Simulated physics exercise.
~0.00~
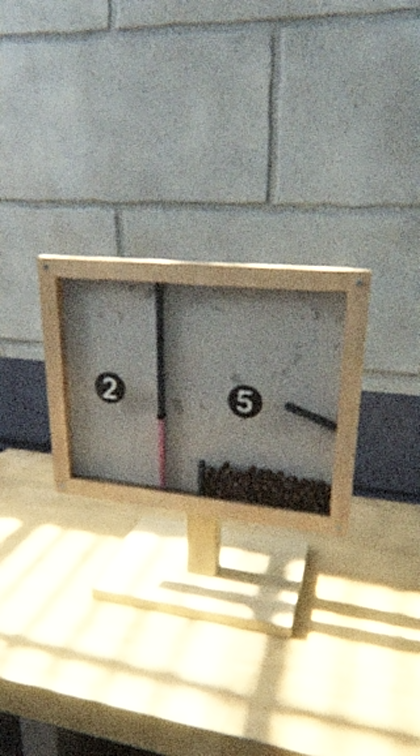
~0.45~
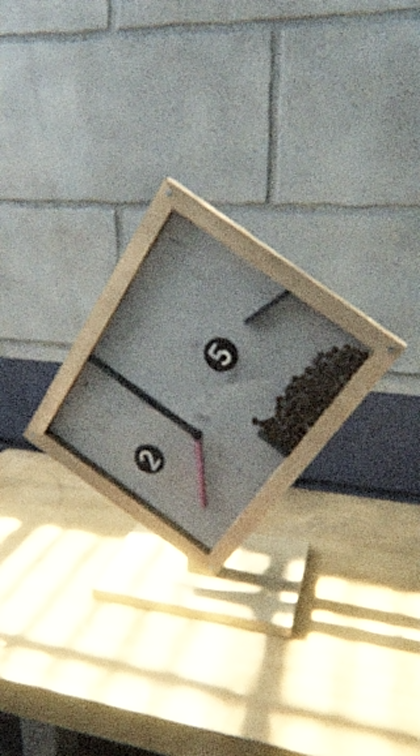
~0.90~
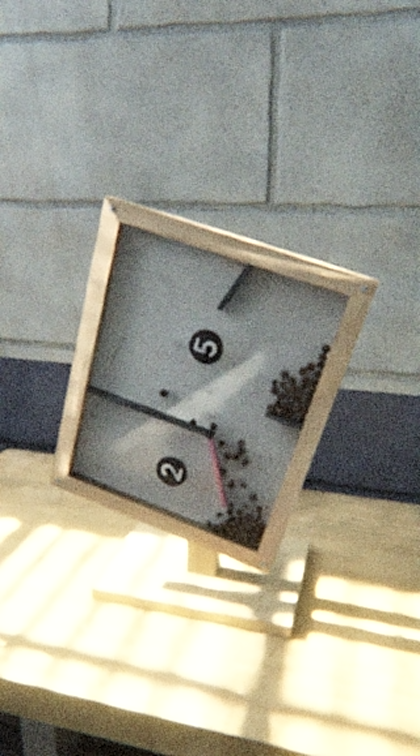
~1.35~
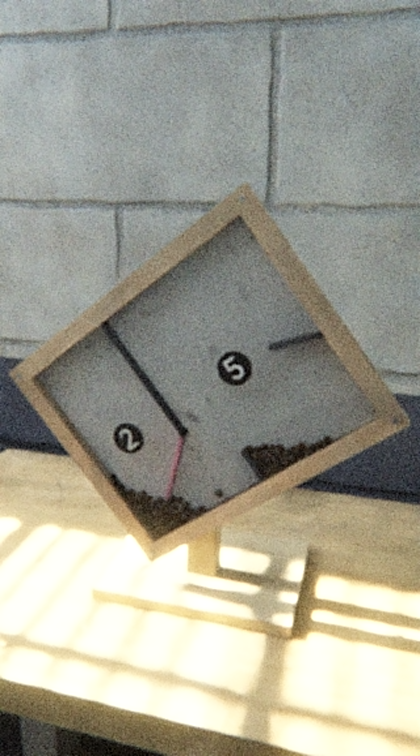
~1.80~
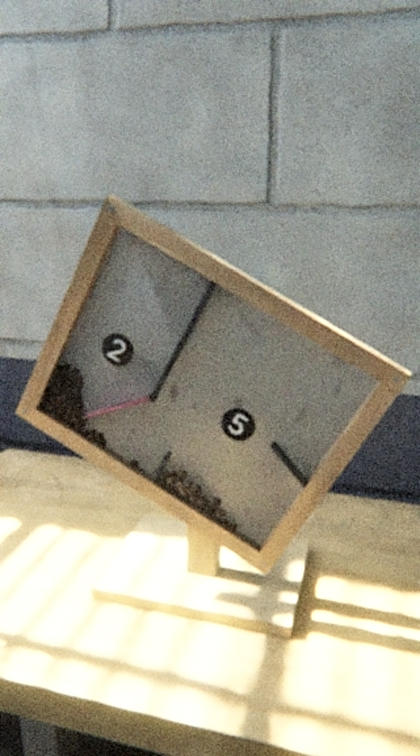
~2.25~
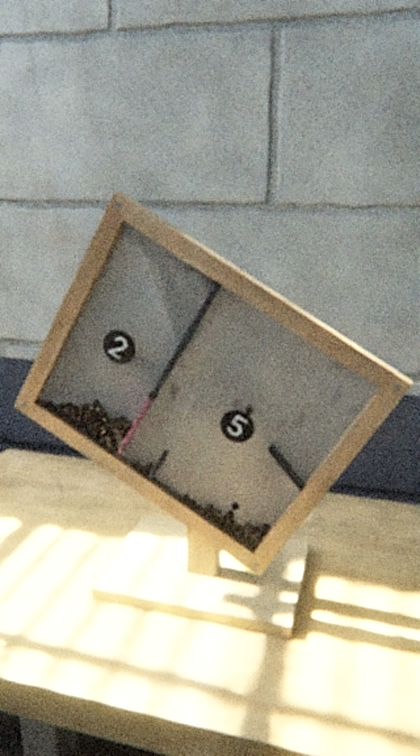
The video shows a framed, clear-faced box of dark beads tipping steeply anticlockwise, beads spilling past a pink flap into the side marked two, then swinging back clockwise past level, where it rests tilted with the flap shut and beads on both sides, more in side two.
